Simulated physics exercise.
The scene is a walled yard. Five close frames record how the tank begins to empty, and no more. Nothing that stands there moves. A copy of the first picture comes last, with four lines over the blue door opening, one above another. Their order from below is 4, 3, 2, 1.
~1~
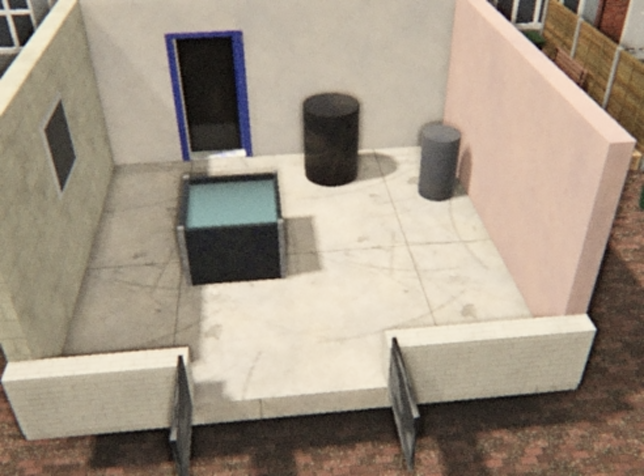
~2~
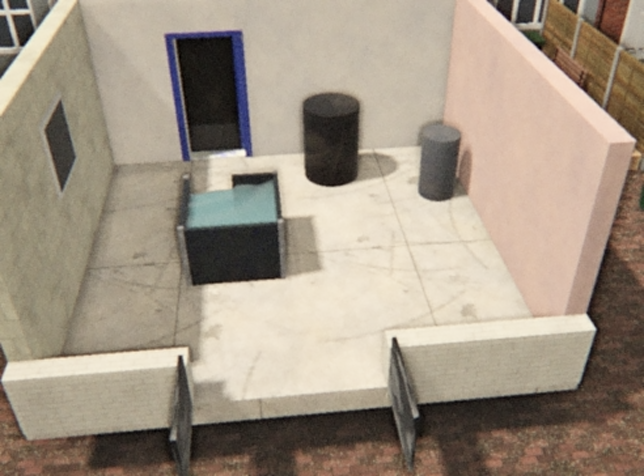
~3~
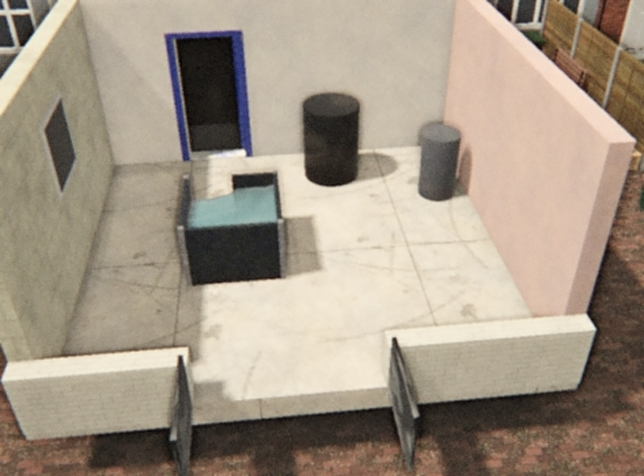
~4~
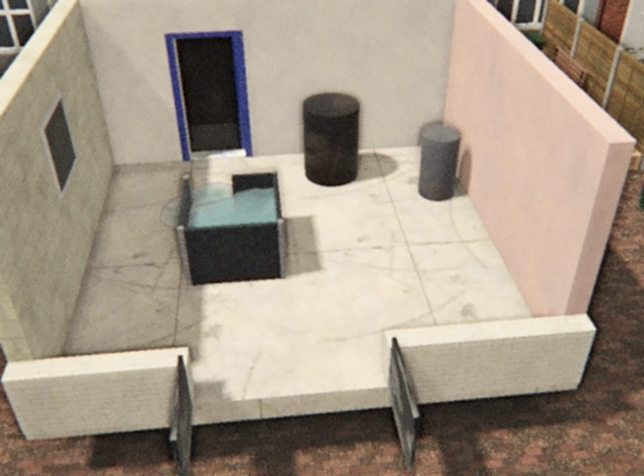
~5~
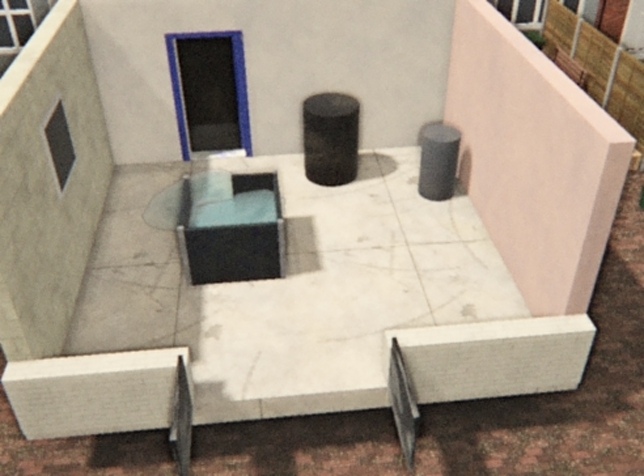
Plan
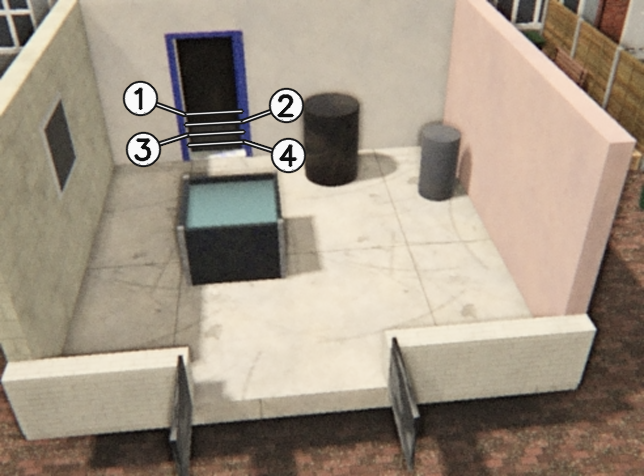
Teal water pouring through a gap opening in the back of a dark tank, spreading across the yard near a blue doorway.
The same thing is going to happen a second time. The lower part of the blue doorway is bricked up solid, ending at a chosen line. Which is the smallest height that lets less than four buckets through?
Go for 4.
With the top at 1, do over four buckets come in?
No, not at all.
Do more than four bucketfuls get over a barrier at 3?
No, that is safe.
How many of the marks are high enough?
All of the four.
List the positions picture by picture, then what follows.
Water in the tank at rest, its middle at (232, 205); foot of the blue doorway at (218, 158); open gate at (287, 335).
Water covers 1 % of the ground, its front hidden from here.
Water covers 2 % of the ground, its front hidden from here.
Water covers 6 % of the ground, its front hidden from here.
Water covers 10 % of the ground and shows as far out as (204, 172).
On the marked copy, 1 at (213, 112); 2 at (214, 123); 3 at (215, 133); 4 at (216, 143); from the bottom up 4, 3, 2, 1.
Choosing 1, nothing gets over.
Choosing 2, nothing gets over.
Choosing 3, nothing gets over.
Choosing 4, a splash gets over, under a bucket.
